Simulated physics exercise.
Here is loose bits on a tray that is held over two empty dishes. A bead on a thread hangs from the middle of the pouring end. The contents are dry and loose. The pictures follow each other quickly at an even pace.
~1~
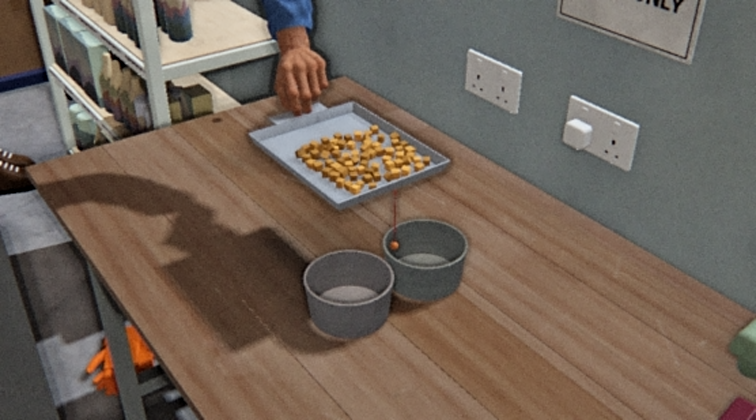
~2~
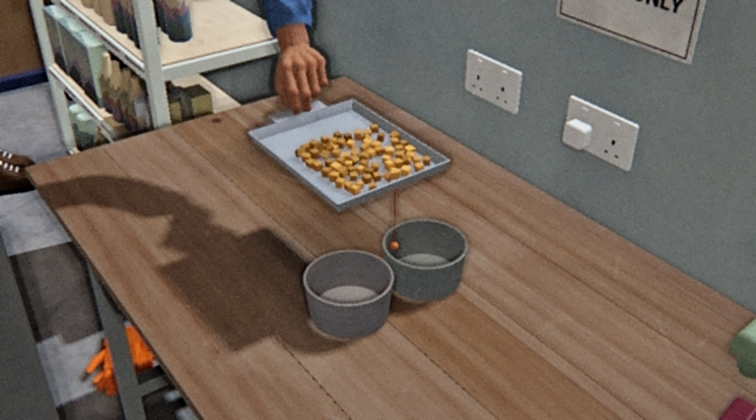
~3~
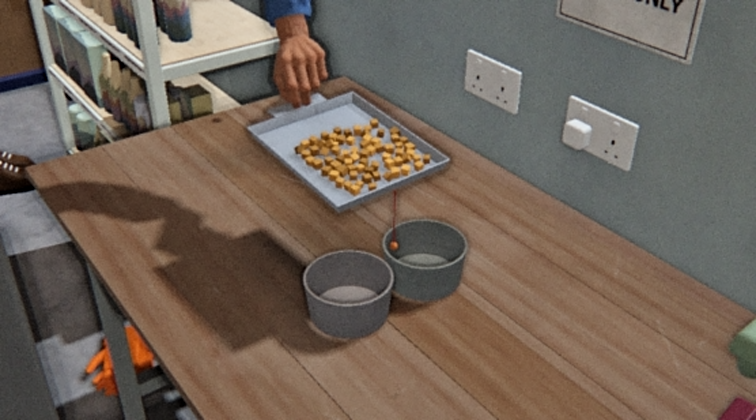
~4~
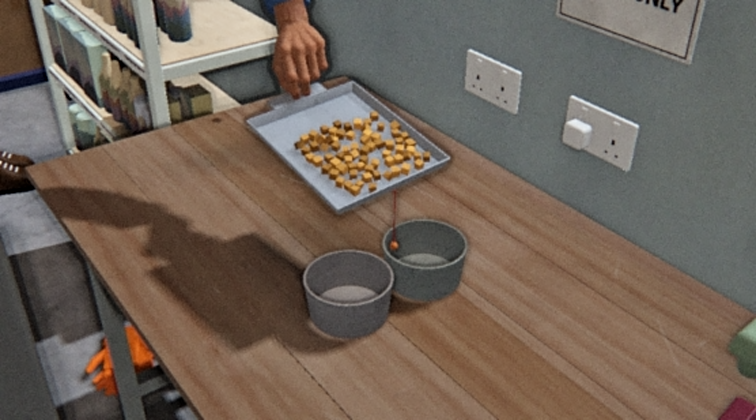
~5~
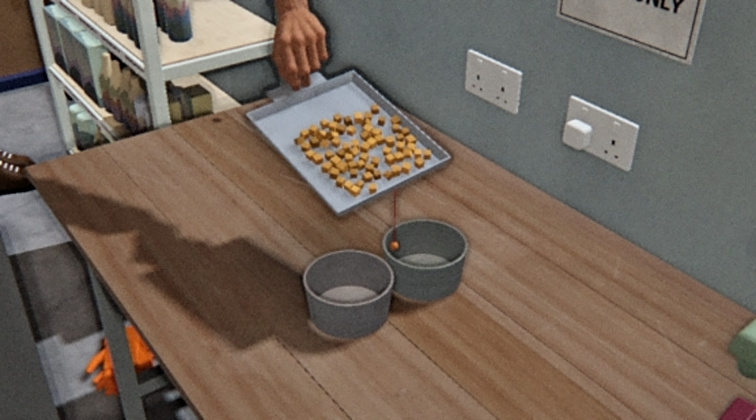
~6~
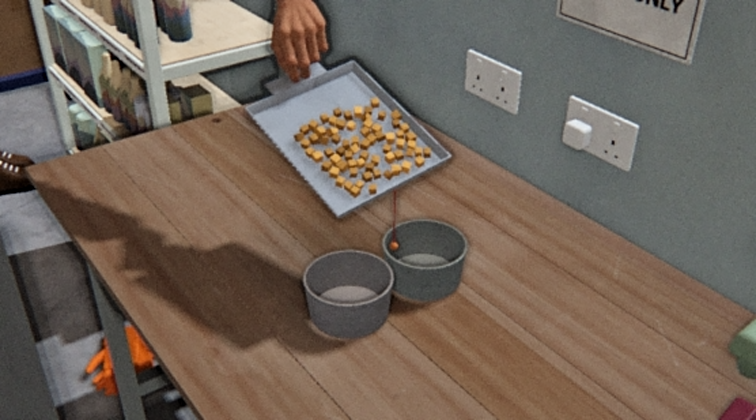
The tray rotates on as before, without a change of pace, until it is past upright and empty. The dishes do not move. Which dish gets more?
It favours the left dish.
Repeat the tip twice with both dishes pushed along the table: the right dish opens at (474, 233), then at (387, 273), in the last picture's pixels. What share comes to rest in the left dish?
First some 30, then 20 per cent.
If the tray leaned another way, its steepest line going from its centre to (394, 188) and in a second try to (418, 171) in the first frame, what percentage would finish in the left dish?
The first gives 20 %, the second 0 %.
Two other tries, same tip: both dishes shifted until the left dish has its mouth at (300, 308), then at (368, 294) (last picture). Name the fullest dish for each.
In turn: The right-hand dish; the left dish.
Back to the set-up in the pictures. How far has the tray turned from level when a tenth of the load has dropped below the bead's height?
Around 115° of tilt.
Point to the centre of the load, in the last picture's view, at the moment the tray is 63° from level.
Around (363, 173).
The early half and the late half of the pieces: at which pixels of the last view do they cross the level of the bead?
First near (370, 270), later near (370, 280).
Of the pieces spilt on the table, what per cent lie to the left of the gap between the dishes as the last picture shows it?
It comes to 20 per cent or so.
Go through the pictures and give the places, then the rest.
Corners of the pouring end near (339, 200) and (444, 160), level; middle of the load near (354, 161), croutons; left dish near (374, 314); right dish near (451, 277); bead on its thread near (394, 246), in the first picture.
Corners of the pouring end near (339, 201) and (444, 160), level; middle of the load near (354, 160), in the second picture.
Corners of the pouring end near (339, 202) and (444, 159), tipped barely, lowest at the left corner; middle of the load near (353, 158), in the third picture.
Corners of the pouring end near (339, 205) and (444, 157), tipped a little, lowest at the left corner; middle of the load near (354, 155), in the fourth picture.
Corners of the pouring end near (339, 208) and (445, 156), tipped a little, lowest at the left corner; middle of the load near (354, 152), in the fifth picture.
Corners of the pouring end near (339, 210) and (445, 155), tipped clearly, lowest at the left corner; middle of the load near (354, 150); left dish near (374, 314); right dish near (451, 277), in the sixth picture.
Shortly afterwards, tray tipped steeply; the whole lot on the tray.
Next, tray tipped past a quarter turn; the whole lot on the tray.
Some moments later, tray tipped past a quarter turn; near two thirds in the left dish; near a third outside both.
In the end, tray tipped past a quarter turn; near two thirds in the left dish; none at all in the right dish; near a third outside both.
